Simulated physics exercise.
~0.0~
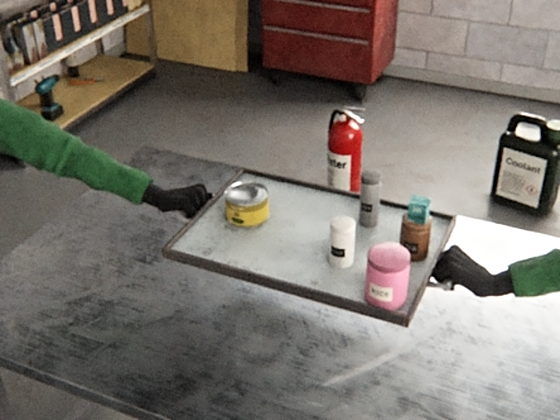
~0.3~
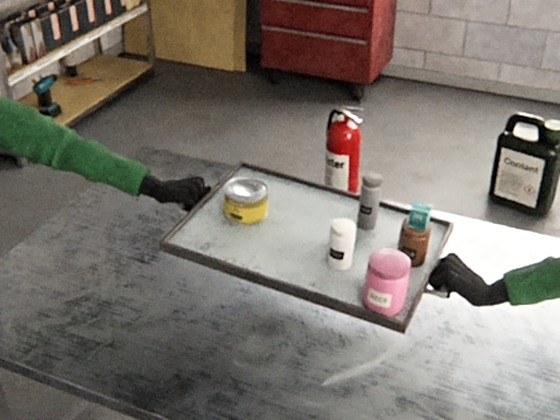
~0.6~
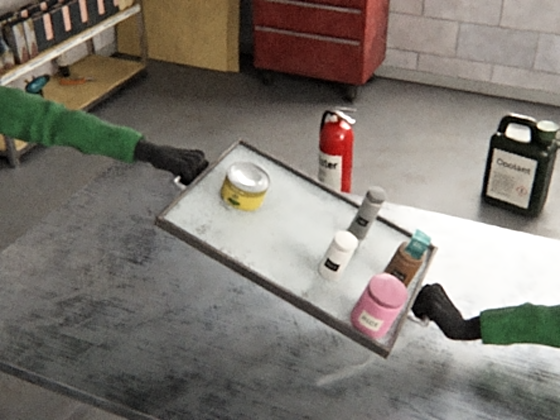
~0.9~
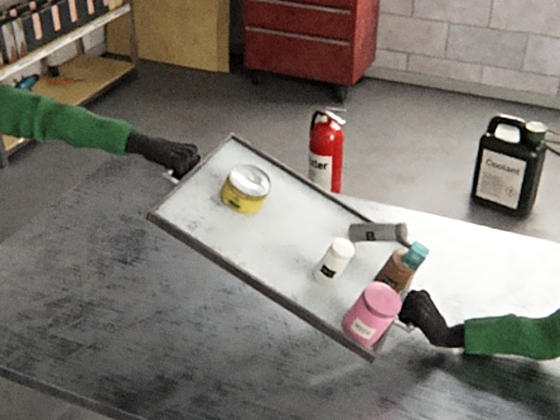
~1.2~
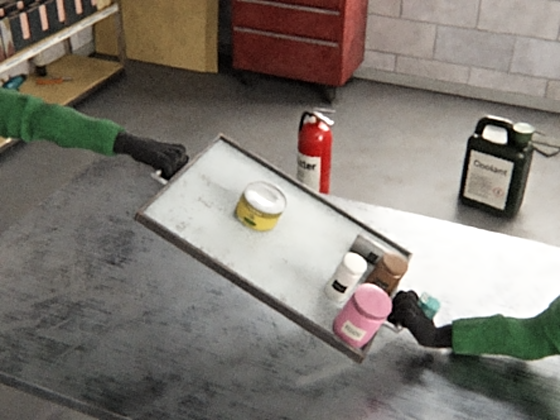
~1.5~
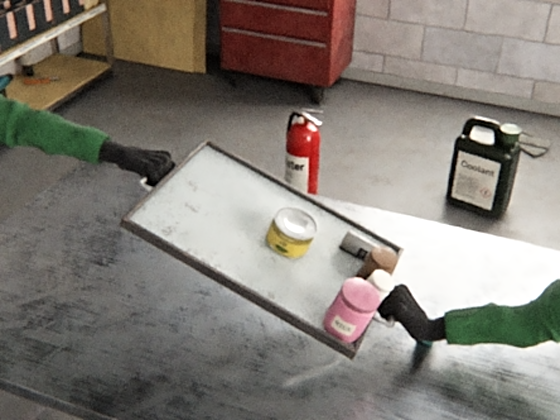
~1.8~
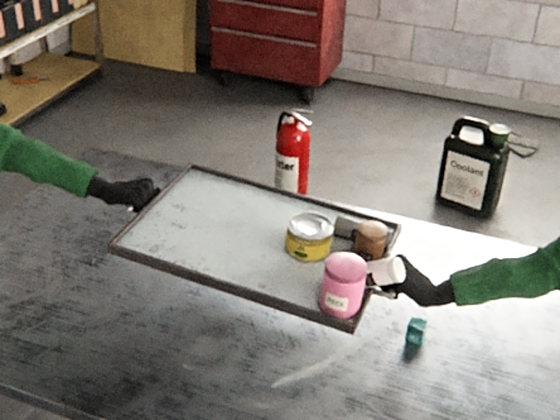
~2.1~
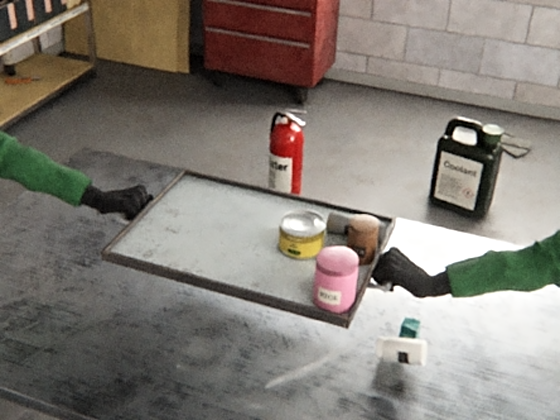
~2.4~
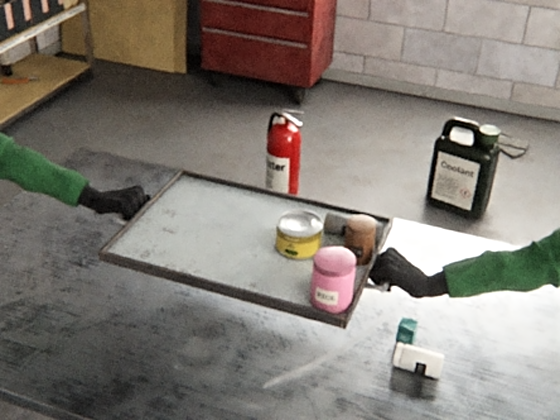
The clip opens on two gloved hands holding a rimmed tray above a workbench, carrying a yellow tub, a pink jar, a brown jar, white and grey shakers and a small turquoise item. The tray tips steeply down to the right, and the grey shaker topples onto its side. The turquoise item goes over the right edge while the yellow tub slides toward that side. As the hands level the tray, the white shaker drops off too. Both fallen things end on the bench, while the tub, both jars and the toppled grey shaker remain aboard.
